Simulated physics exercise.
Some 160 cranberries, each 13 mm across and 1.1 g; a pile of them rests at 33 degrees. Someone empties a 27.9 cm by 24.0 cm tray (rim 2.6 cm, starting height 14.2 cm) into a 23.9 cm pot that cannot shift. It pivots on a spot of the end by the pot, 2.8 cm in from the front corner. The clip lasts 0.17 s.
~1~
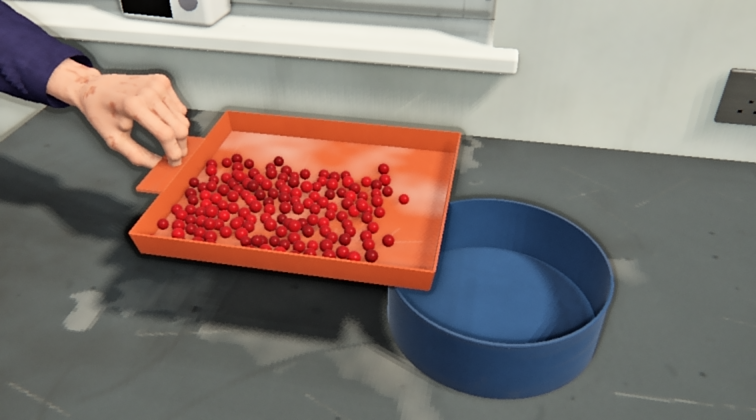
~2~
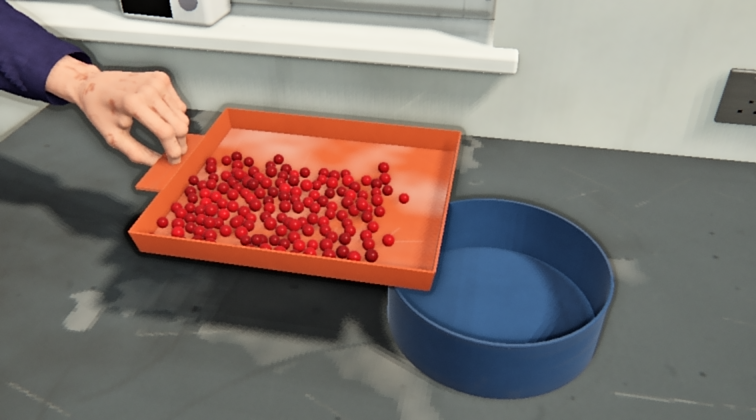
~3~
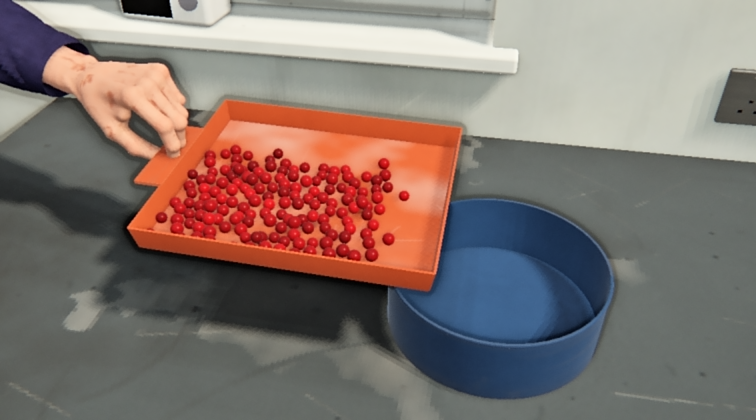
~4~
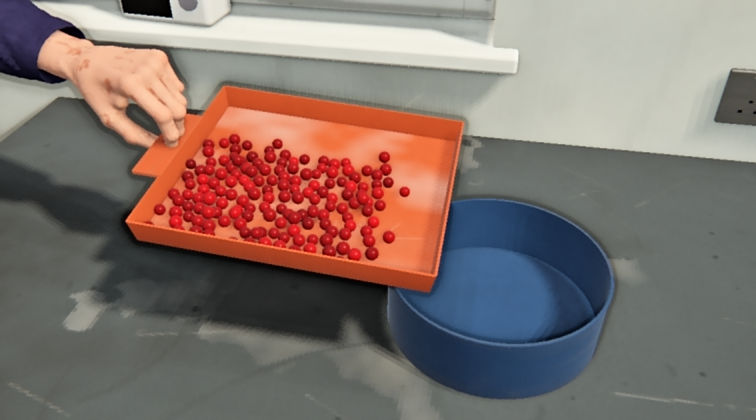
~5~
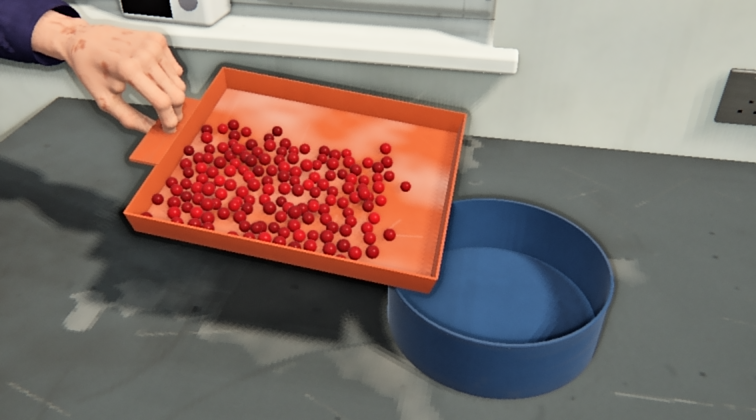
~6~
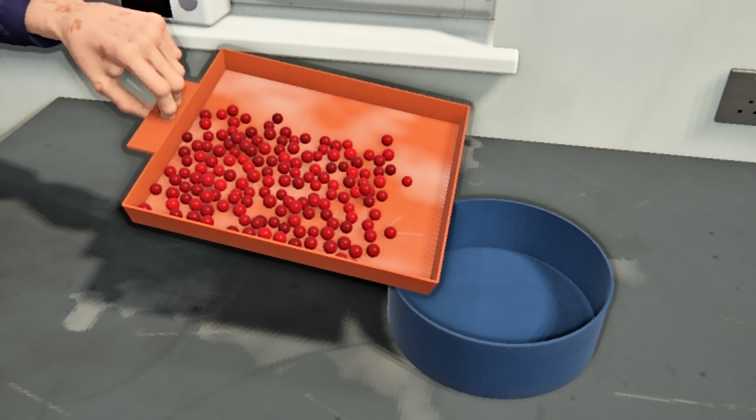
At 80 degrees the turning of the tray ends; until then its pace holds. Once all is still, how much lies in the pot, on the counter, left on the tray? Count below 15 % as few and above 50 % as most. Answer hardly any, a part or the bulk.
In the pot: Hardly any; on the counter: The bulk; left on the tray: A part.
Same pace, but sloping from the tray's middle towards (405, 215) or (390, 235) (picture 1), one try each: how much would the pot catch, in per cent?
Some 55 and 25 per cent.
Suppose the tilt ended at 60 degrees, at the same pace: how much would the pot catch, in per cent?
Then about 0 per cent.
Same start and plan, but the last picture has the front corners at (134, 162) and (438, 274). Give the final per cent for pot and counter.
Pot 45, counter 30.
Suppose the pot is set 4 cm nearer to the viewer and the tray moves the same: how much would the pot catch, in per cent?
It would be near 25 per cent.
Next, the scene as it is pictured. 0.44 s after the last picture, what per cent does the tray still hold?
Roughly 100 per cent.
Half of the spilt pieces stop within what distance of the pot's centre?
Some 20 cm.
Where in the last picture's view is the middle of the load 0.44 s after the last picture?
Around (365, 208).
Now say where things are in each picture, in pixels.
In the first picture, tray tilt 0 degrees, front corners at (135, 231) and (430, 268); middle of the pieces at (285, 208); pot at (498, 262).
In the second picture, tray tilt 1 degrees, front corners at (135, 230) and (430, 269); middle of the pieces at (285, 207).
In the third picture, tray tilt 3 degrees, front corners at (134, 226) and (431, 270); middle of the pieces at (285, 203).
In the fourth picture, tray tilt 6 degrees, front corners at (133, 219) and (432, 272), lowest corner right front; middle of the pieces at (285, 197).
In the fifth picture, tray tilt 10 degrees, front corners at (131, 211) and (433, 275), lowest corner right front; middle of the pieces at (284, 189).
In the sixth picture, tray tilt 15 degrees, front corners at (129, 202) and (433, 277), lowest corner right front; middle of the pieces at (285, 181); pot at (498, 262).
Then, 0.26 s after the last picture, tilt 47 degrees; the tray holds 100 %, the pot 0 %.
Then, 0.44 s after the last picture, tilt 70 degrees; the tray holds 100 %, the pot 0 %.
Then, 0.72 s after the last picture, tilt 80 degrees; the tray holds 75 %, the pot 0 %.
In the end, pot 0 %, counter 60 %, tray 40 %.
